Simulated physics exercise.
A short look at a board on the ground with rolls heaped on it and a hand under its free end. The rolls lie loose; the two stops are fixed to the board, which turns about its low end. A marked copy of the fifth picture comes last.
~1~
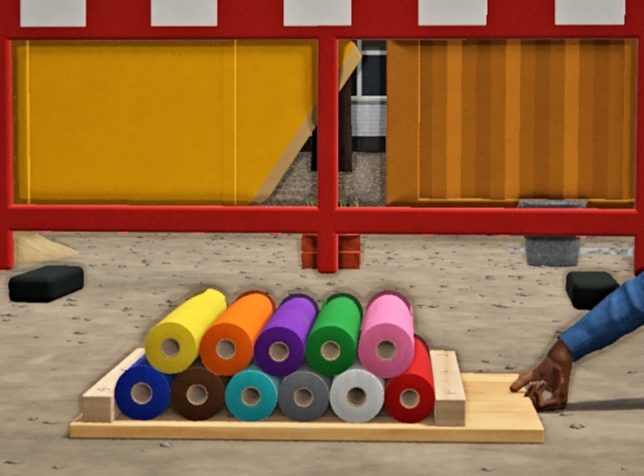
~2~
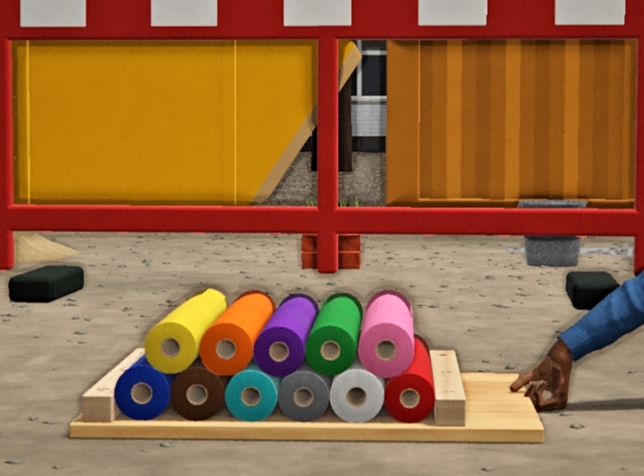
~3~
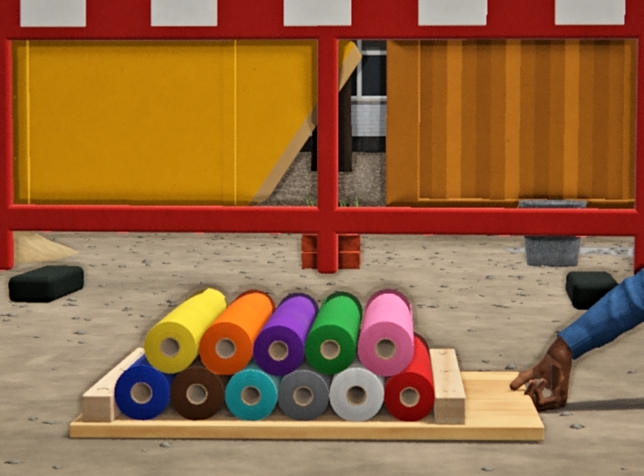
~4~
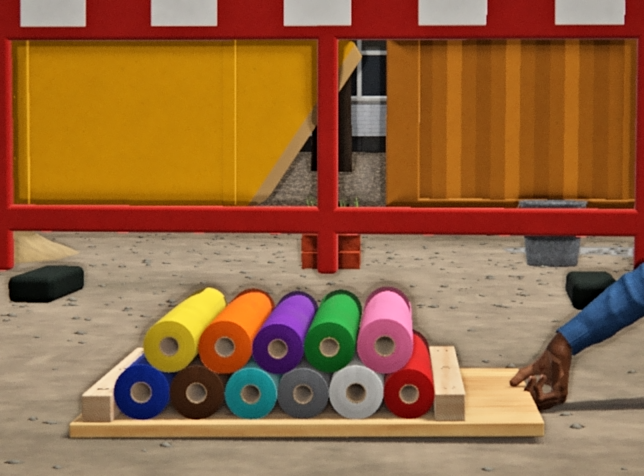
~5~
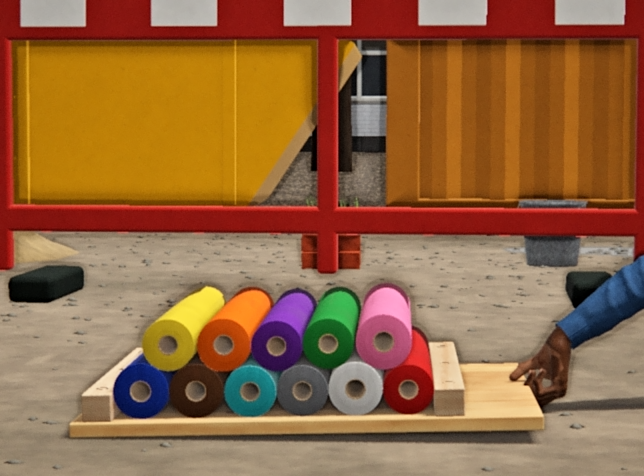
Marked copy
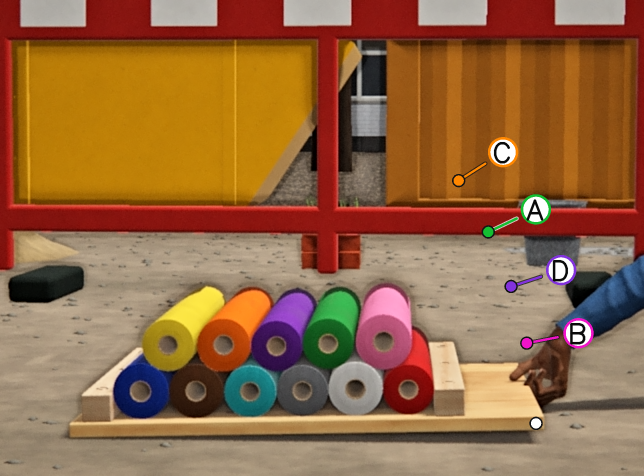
On sandy ground by a red barrier, a hand slightly raises a board holding colourful rolls.
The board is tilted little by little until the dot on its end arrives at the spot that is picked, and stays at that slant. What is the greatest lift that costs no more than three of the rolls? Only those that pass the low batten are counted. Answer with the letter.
Raise it to A.
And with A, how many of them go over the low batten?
The count is none.
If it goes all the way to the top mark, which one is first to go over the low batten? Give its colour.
It is the yellow one.
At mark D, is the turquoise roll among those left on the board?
Yes, with D.
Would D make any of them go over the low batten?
No, at D.
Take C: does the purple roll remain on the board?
The purple roll: No.
On the marked copy, A at (488, 232); B at (527, 343); C at (458, 181); D at (511, 287); the white dot at (536, 424).
With A. Early on, board at 16°.
Further on, board at 26°.
At the end, board at 26°, none over the low batten.
As for the rest, B none over the low batten; C five over the low batten; D none over the low batten.
